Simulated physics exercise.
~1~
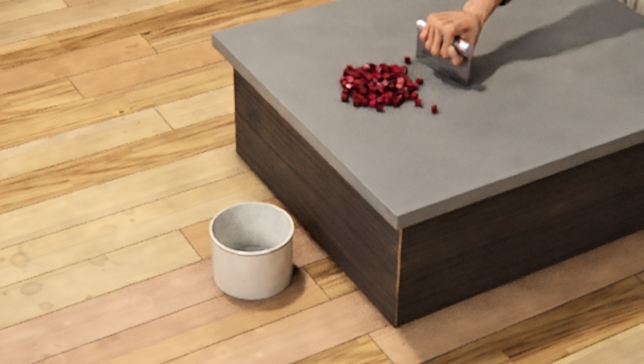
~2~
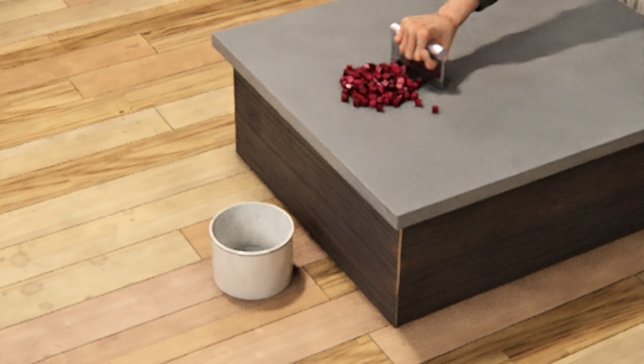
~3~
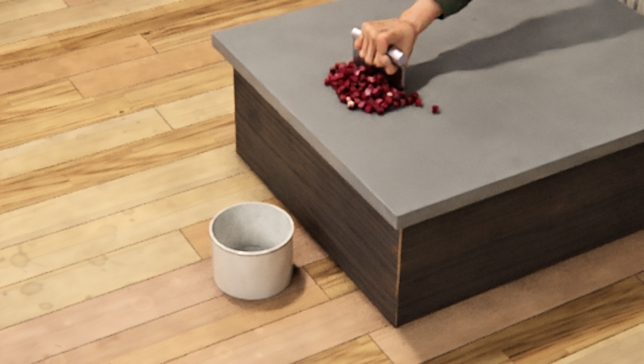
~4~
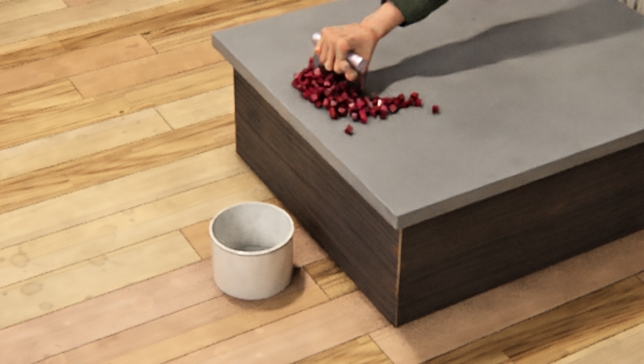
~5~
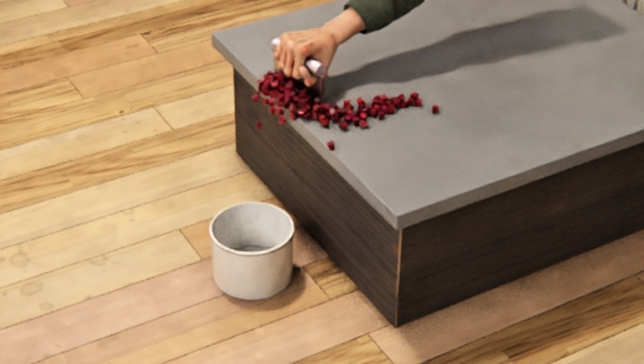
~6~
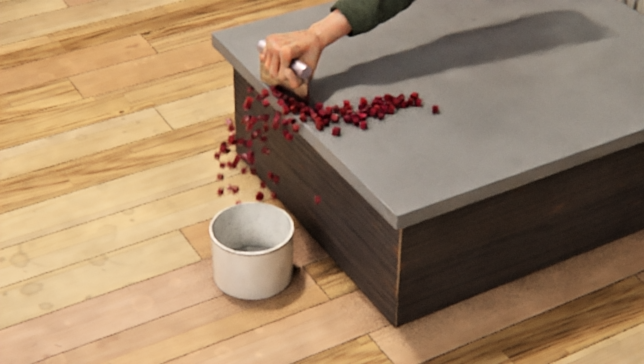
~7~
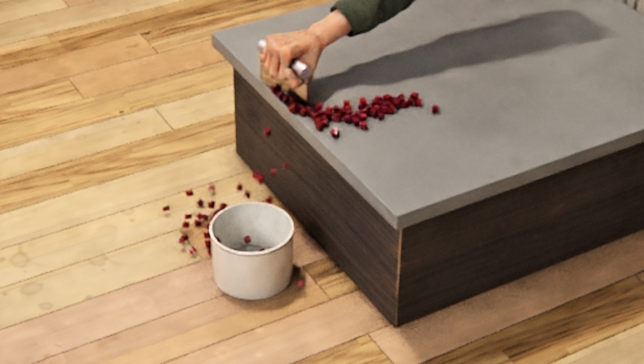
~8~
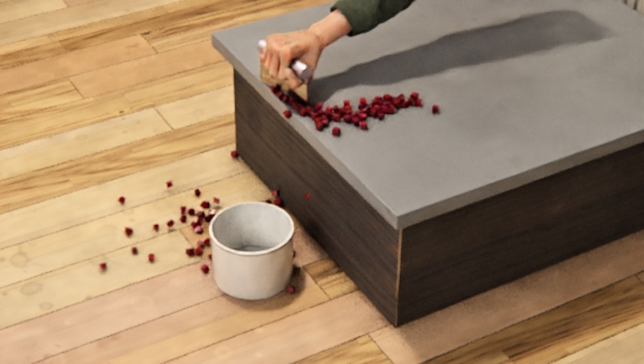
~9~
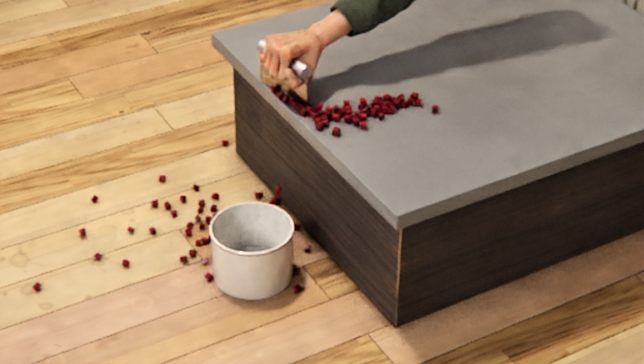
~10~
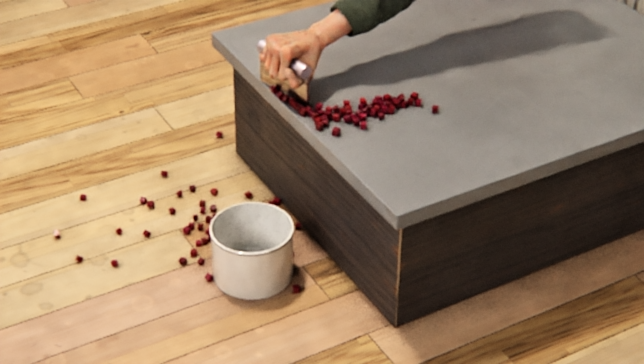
A hand scrapes red cubes off a grey tabletop, scattering many around the white pot below.
